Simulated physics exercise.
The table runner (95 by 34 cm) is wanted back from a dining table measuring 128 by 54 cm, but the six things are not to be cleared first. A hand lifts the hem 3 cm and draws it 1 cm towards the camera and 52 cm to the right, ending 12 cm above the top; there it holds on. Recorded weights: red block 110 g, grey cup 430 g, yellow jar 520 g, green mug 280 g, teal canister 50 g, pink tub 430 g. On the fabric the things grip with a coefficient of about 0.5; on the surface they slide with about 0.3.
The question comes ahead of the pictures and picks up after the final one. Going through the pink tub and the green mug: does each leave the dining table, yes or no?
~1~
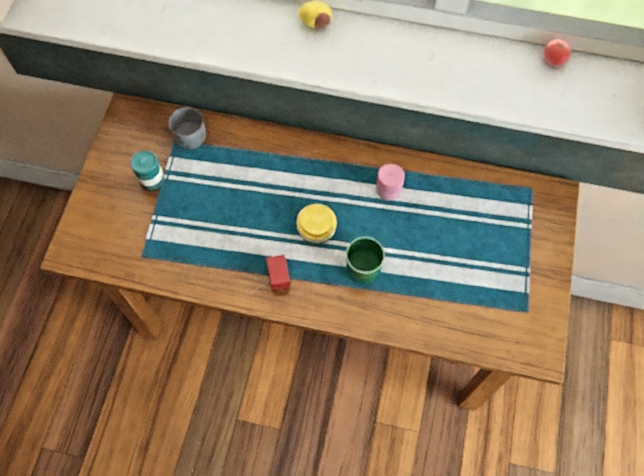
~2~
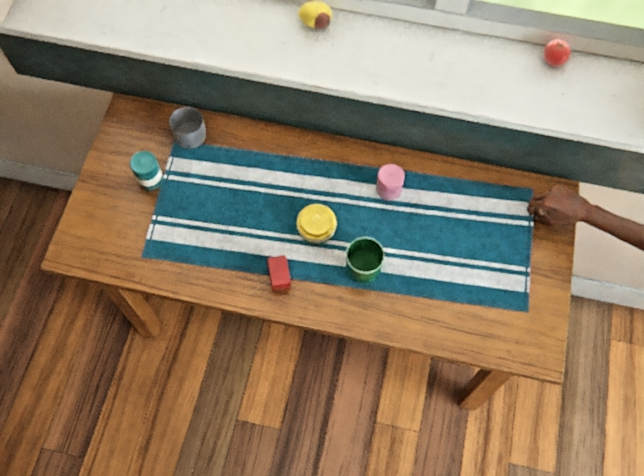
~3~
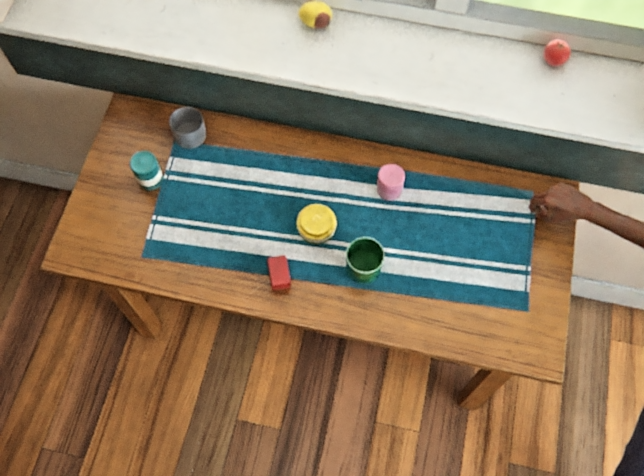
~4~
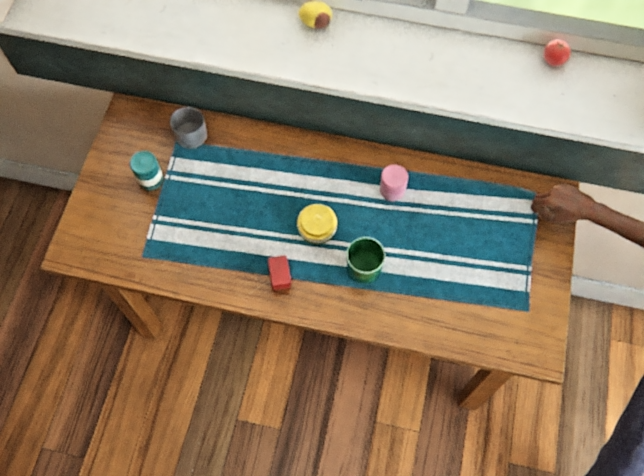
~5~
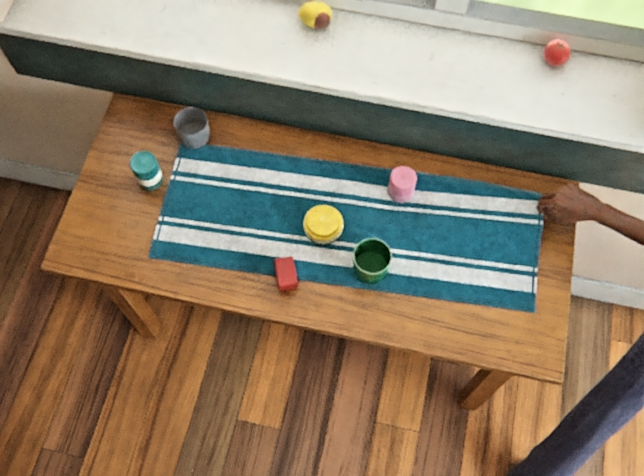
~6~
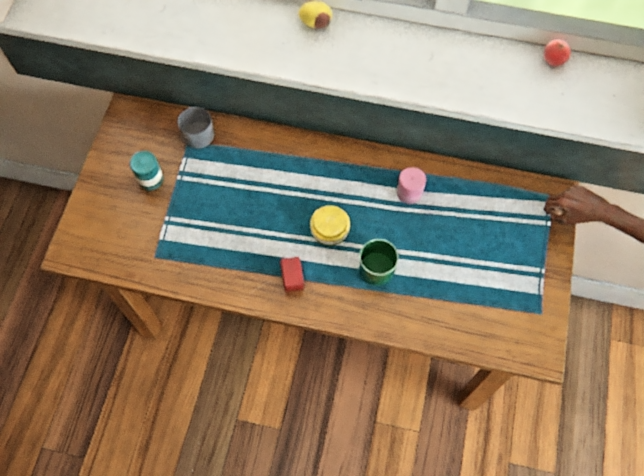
Pink tub: Yes; green mug: Yes.
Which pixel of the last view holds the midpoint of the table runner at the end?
I'd point to about (561, 234).
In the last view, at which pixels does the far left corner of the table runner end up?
That corner ends up near pixel (378, 173) in the last view.
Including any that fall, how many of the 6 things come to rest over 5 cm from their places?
It adds up to 5.
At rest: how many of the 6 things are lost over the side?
2 in all.
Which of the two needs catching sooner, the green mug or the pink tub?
It's the pink one.
Next, 95 % of the table runner is still over the top; pink tub 22 cm off its start, green mug 15 cm off its start, yellow jar 16 cm off its start.
Then, 75 % of the table runner is still over the top; pink tub 43 cm off its start, green mug 32 cm off its start, yellow jar 33 cm off its start.
After that, 60 % of the table runner is still over the top; pink tub over the edge, green mug 48 cm off its start at (571, 279), yellow jar 49 cm off its start at (516, 233).
Later, 55 % of the table runner is still over the top; pink tub over the edge, green mug over the edge, yellow jar 57 cm off its start.
At the end, 55 % of the table runner is still over the top; pink tub over the edge, green mug over the edge, yellow jar 58 cm off its start at (552, 235), red block 57 cm off its start at (518, 302).
